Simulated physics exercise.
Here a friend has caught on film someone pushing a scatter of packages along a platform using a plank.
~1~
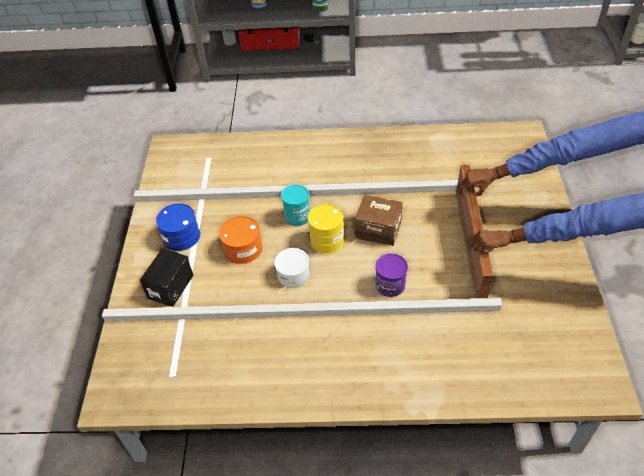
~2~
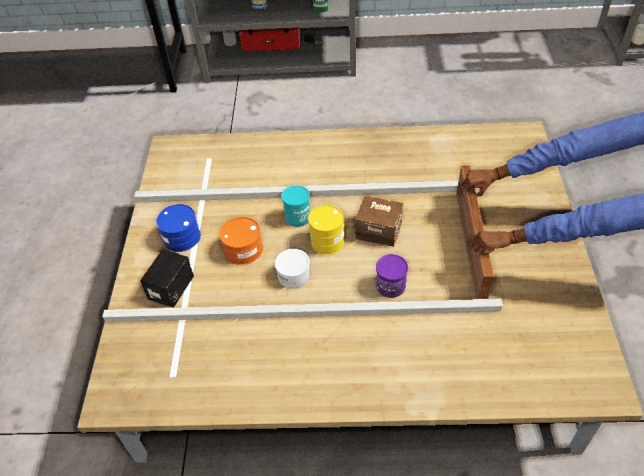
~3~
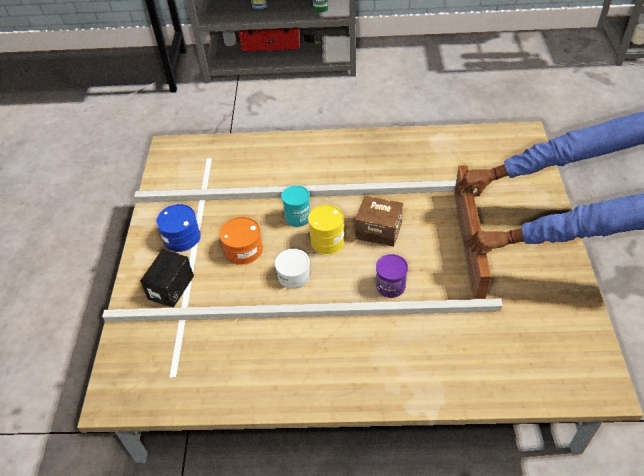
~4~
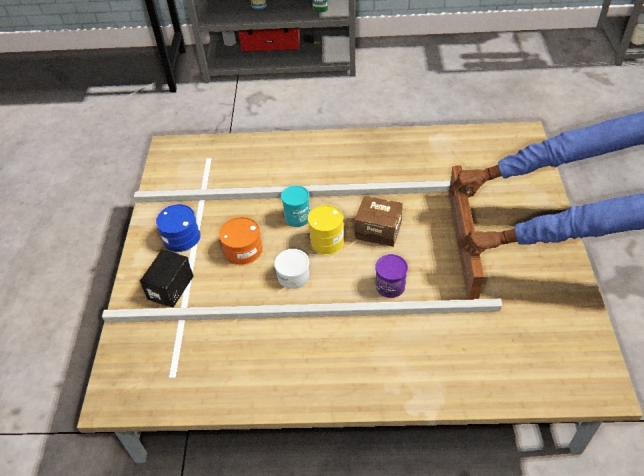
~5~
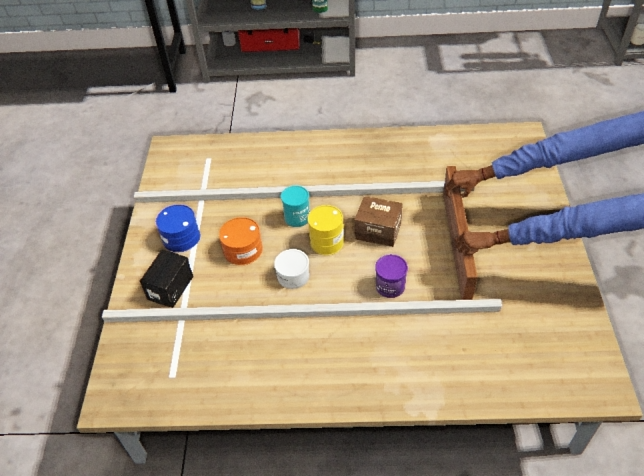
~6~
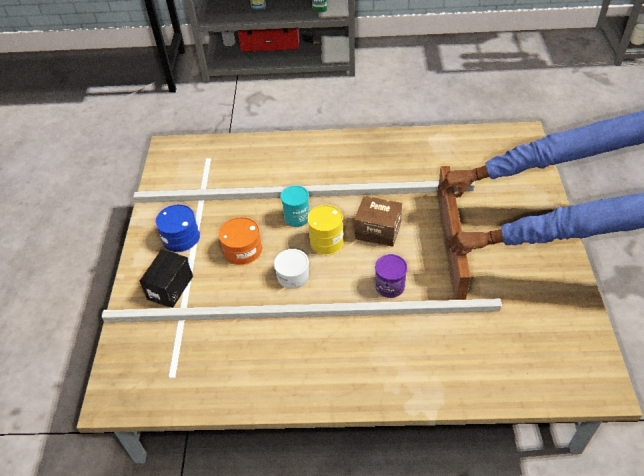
Two hands slide a brown plank slightly left across a table toward several still containers.
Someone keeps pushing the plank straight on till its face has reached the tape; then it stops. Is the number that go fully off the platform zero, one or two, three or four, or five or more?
It is one or two.
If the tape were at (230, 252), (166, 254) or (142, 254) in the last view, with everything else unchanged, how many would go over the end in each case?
In that order 0, 3 and 4.
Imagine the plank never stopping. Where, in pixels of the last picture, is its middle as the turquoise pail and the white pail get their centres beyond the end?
(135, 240) and (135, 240), more or less.
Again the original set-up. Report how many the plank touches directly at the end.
My count gives 4.
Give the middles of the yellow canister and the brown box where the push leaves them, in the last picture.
The yellow canister stops around (133, 240); the brown box around (172, 234).
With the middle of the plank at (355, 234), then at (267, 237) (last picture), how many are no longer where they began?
Counts: 3 and 8.
Early on, none off yet; black parcel at rest near (167, 278); blue canister at rest near (178, 228); orange canister at rest near (241, 241).
A while later, none off yet; black parcel at rest near (167, 278); blue canister at rest near (178, 228); orange canister travelled about its own width near (209, 244).
Further along, none off yet; black parcel travelled a little near (155, 287); blue canister travelled a little near (163, 222); orange canister travelled well along near (146, 255).
Finally, the number that fall off is one or two; lost, orange canister.
